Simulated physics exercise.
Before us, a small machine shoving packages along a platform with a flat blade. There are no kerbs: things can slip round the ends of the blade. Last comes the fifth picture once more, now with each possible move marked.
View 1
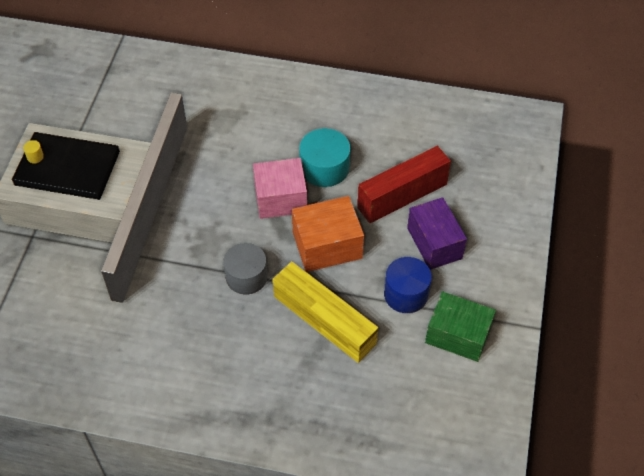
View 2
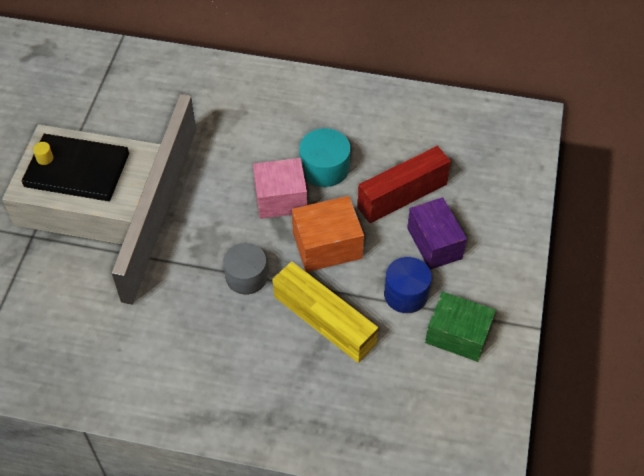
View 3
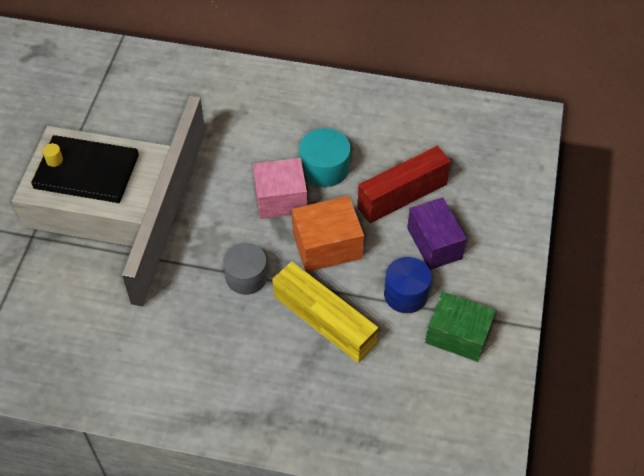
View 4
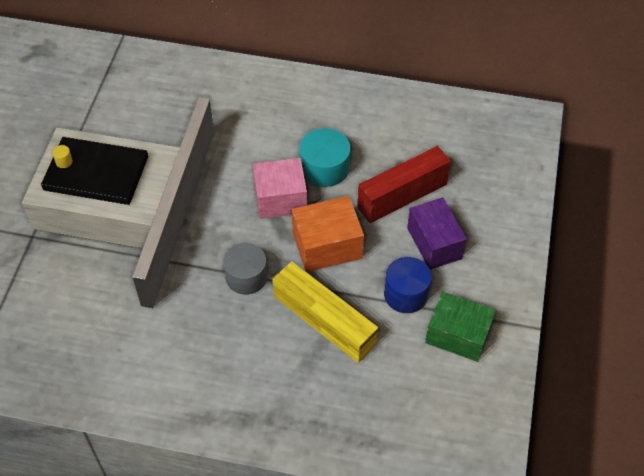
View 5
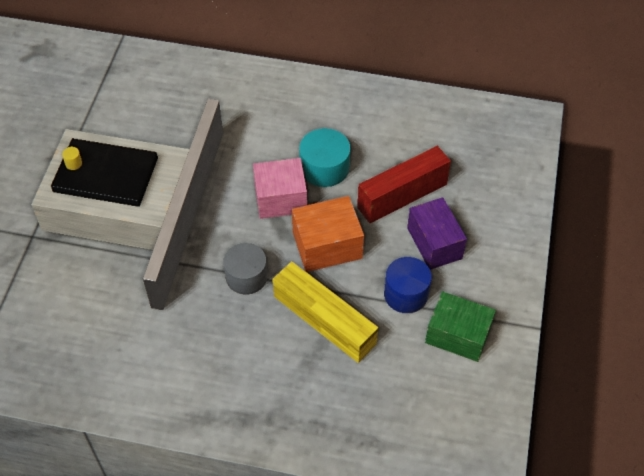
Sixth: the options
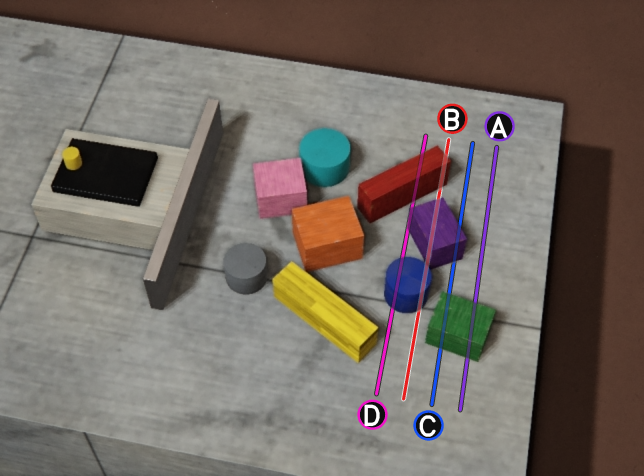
On a grey platform with dark joints, a small pale machine with a black top and a yellow knob sits at the left, facing a loose cluster of coloured blocks and cylinders. It slides slowly to the right, flat blade first, narrowing the gap to the grey cylinder, while the objects stay still.
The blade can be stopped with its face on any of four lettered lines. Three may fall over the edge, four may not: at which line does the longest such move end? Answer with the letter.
A is the last line within the limit.
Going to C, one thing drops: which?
The purple crate goes over.
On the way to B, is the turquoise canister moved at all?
Yes.
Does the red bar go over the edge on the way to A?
Yes.
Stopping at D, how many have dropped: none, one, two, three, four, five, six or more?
In all, none.
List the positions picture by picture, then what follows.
The first picture shows robot (73, 165); purple crate (436, 233); blue canister (408, 285).
The second picture shows robot (83, 167); green crate (461, 326).
The third picture shows robot (93, 168); orange crate (328, 234).
The fourth picture shows robot (102, 170); red bar (404, 184).
The fifth picture shows robot (112, 172); grey canister (246, 269); purple crate (436, 233); blue canister (408, 285).
On the marked copy, A at (480, 267); B at (428, 258); C at (454, 263); D at (403, 254).
Taking A. A third of the way, robot (216, 189); yellow stick (358, 330); turquoise canister (340, 160).
Two thirds of the way, robot (322, 208); green crate (490, 349); purple crate (501, 245).
When it is over, robot (404, 222); purple crate over the edge; red bar over the edge; three fallen.
As for the rest, B is within the limit but short; C is within the limit but short; D is within the limit but short.
